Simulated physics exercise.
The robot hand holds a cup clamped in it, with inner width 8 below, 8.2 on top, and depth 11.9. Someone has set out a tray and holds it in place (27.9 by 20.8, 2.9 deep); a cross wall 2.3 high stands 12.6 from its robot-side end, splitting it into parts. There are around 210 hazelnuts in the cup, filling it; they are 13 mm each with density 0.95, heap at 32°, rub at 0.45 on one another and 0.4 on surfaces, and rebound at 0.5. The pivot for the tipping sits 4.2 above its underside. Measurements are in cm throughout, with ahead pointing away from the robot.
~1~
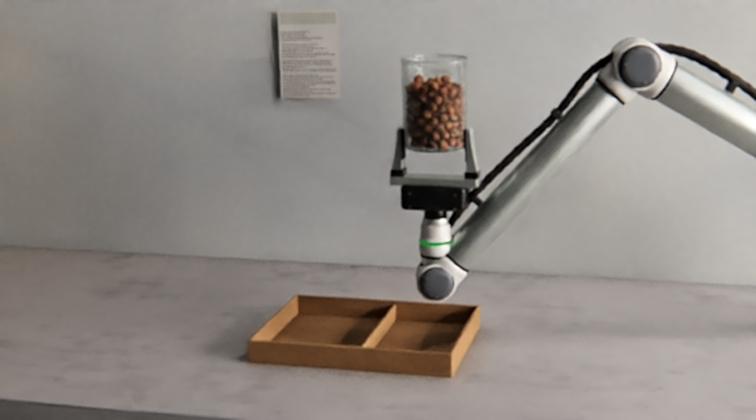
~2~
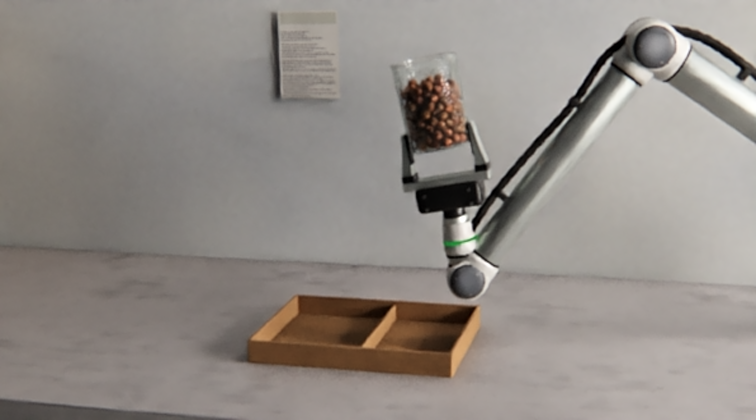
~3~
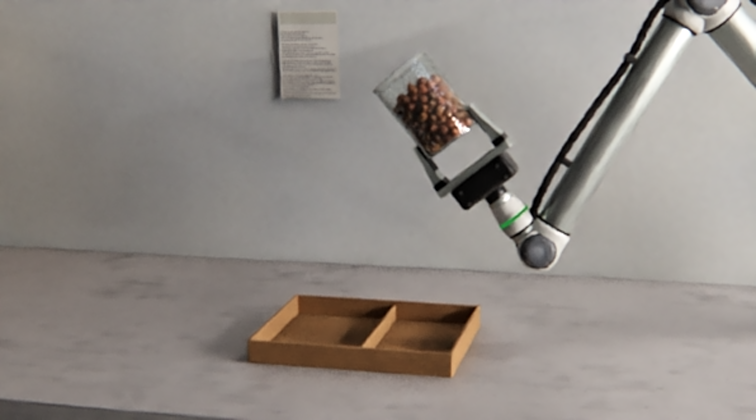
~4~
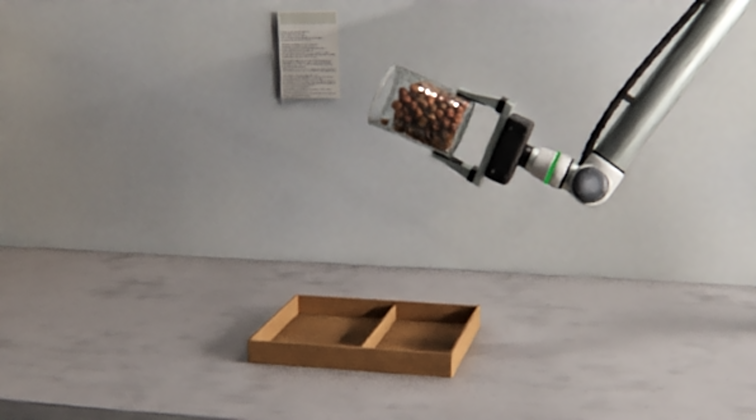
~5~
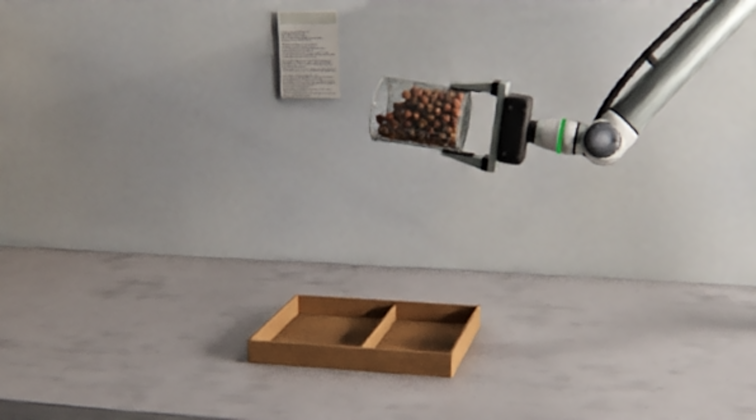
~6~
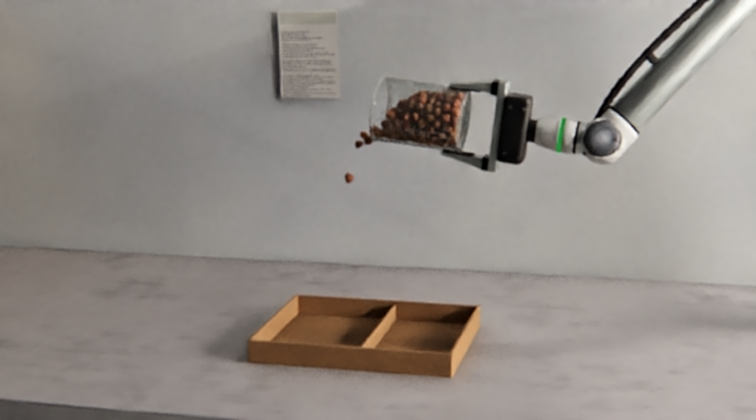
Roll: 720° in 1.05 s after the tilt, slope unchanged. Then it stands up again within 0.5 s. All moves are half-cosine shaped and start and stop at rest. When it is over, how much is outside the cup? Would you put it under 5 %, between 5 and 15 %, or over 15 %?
I would put it over 15 %.
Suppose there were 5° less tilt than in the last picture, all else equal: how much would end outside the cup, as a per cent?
It would be around 15 percent.
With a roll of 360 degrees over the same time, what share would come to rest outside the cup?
Then roughly 30 per cent.
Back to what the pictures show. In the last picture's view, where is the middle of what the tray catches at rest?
Near (301, 336).
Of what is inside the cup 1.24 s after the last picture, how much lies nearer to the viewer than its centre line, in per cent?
My guess would be around 55 per cent.
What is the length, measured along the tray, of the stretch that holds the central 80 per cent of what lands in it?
12 cm or thereabouts.
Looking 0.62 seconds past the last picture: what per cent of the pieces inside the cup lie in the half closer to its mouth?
Close to 30 per cent lies in the mouth half.
Then, 0.62 s after the last picture, tipped 83°, highest piece 37 above the table; 174 in the cup, 24 in the far-side part, 1 in the robot-side part, 12 in flight or on a rim.
Then, 1.24 s after the last picture, tipped 57°, highest piece 36 above the table; 153 in the cup, 44 in the far-side part, 7 on the table or floor, 1 in the robot-side part, 6 in flight or on a rim.
Then, 1.75 s after the last picture, upright, highest piece 38 above the table; 153 in the cup, 50 in the far-side part, 7 on the table or floor, 1 in the robot-side part.
Then, 2.45 s after the last picture, upright, highest piece 38 above the table; 153 in the cup, 50 in the far-side part, 7 on the table or floor, 1 in the robot-side part.
Final count, 153 in the cup, 50 in the far-side part, 7 on the table or floor, 1 in the robot-side part. That is 27 % outside the cup.
